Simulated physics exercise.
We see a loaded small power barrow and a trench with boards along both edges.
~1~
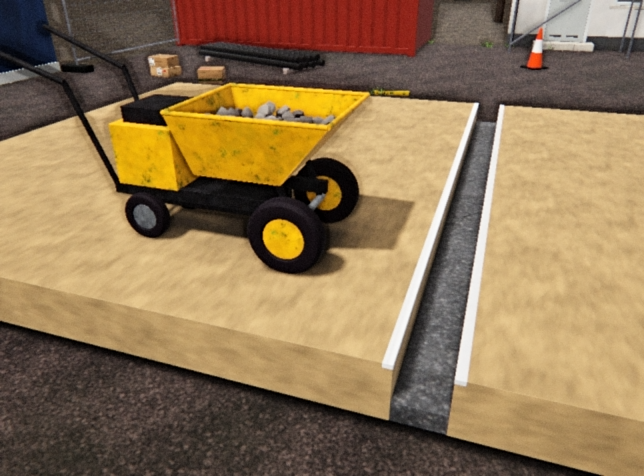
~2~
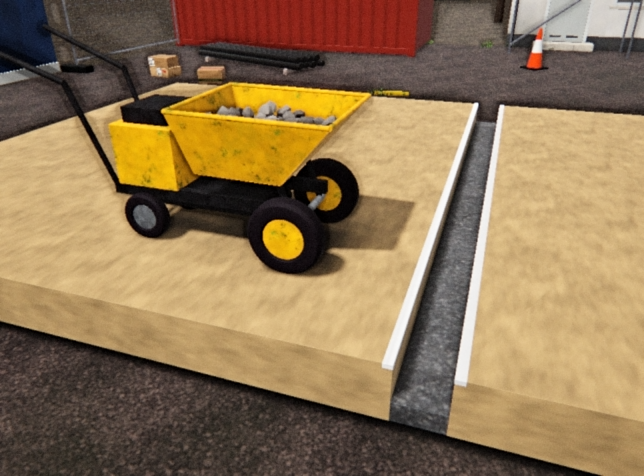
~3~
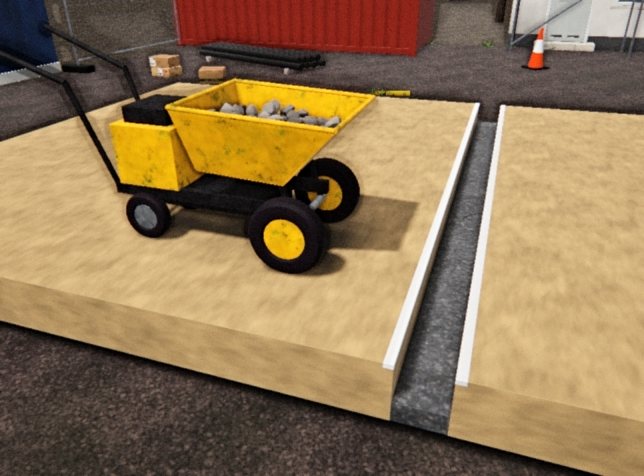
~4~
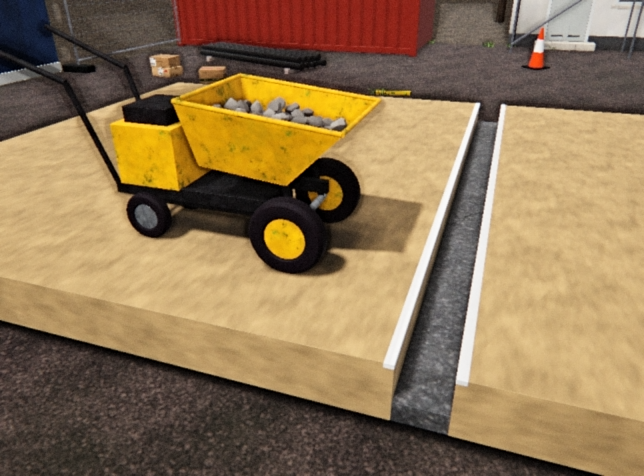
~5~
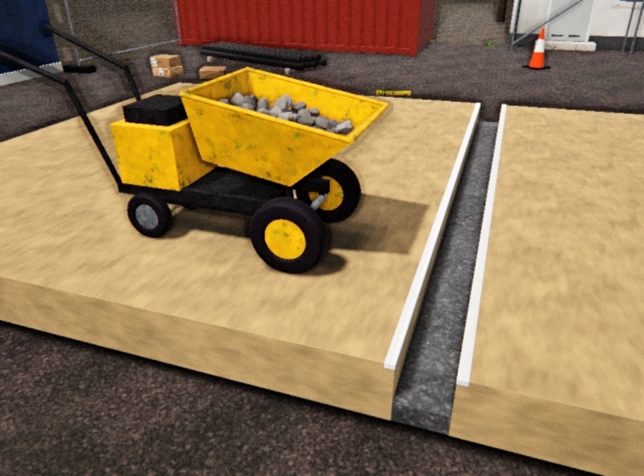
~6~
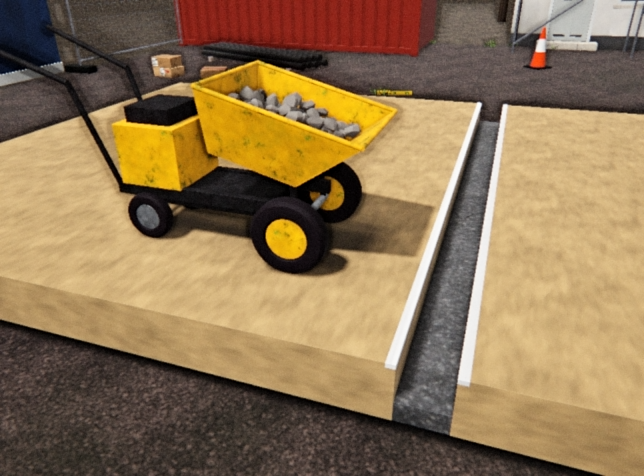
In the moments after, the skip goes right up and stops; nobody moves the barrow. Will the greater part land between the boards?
Between the edges lies the larger part of the load.
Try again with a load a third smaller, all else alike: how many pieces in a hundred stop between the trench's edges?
About 100 per cent.
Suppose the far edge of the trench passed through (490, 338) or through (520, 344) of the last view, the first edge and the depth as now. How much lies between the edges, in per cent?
First some 100, then 100 per cent.
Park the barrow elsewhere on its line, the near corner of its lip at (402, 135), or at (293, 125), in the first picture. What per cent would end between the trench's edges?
First some 0, then 60 per cent.
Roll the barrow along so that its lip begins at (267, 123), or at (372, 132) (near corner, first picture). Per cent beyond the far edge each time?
First some 0, then 60 per cent.
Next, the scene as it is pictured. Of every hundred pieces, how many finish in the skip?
Some 5 per cent.
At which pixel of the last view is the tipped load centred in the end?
Close to (450, 278).
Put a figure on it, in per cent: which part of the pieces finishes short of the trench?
Some 5 per cent.
Just after the last frame, skip tipped steeply; every one in the skip.
A moment on, skip tipped right over; almost all in the skip; just a few short of the trench; about a tenth in or heaped over the trench; just a few falling.
Further on, skip tipped right over; roughly a quarter in the skip; just a few short of the trench; the larger part in or heaped over the trench; just a few beyond it.
When it is over, skip tipped right over; just a few in the skip; about a tenth short of the trench; the larger part in or heaped over the trench; about a tenth beyond it.
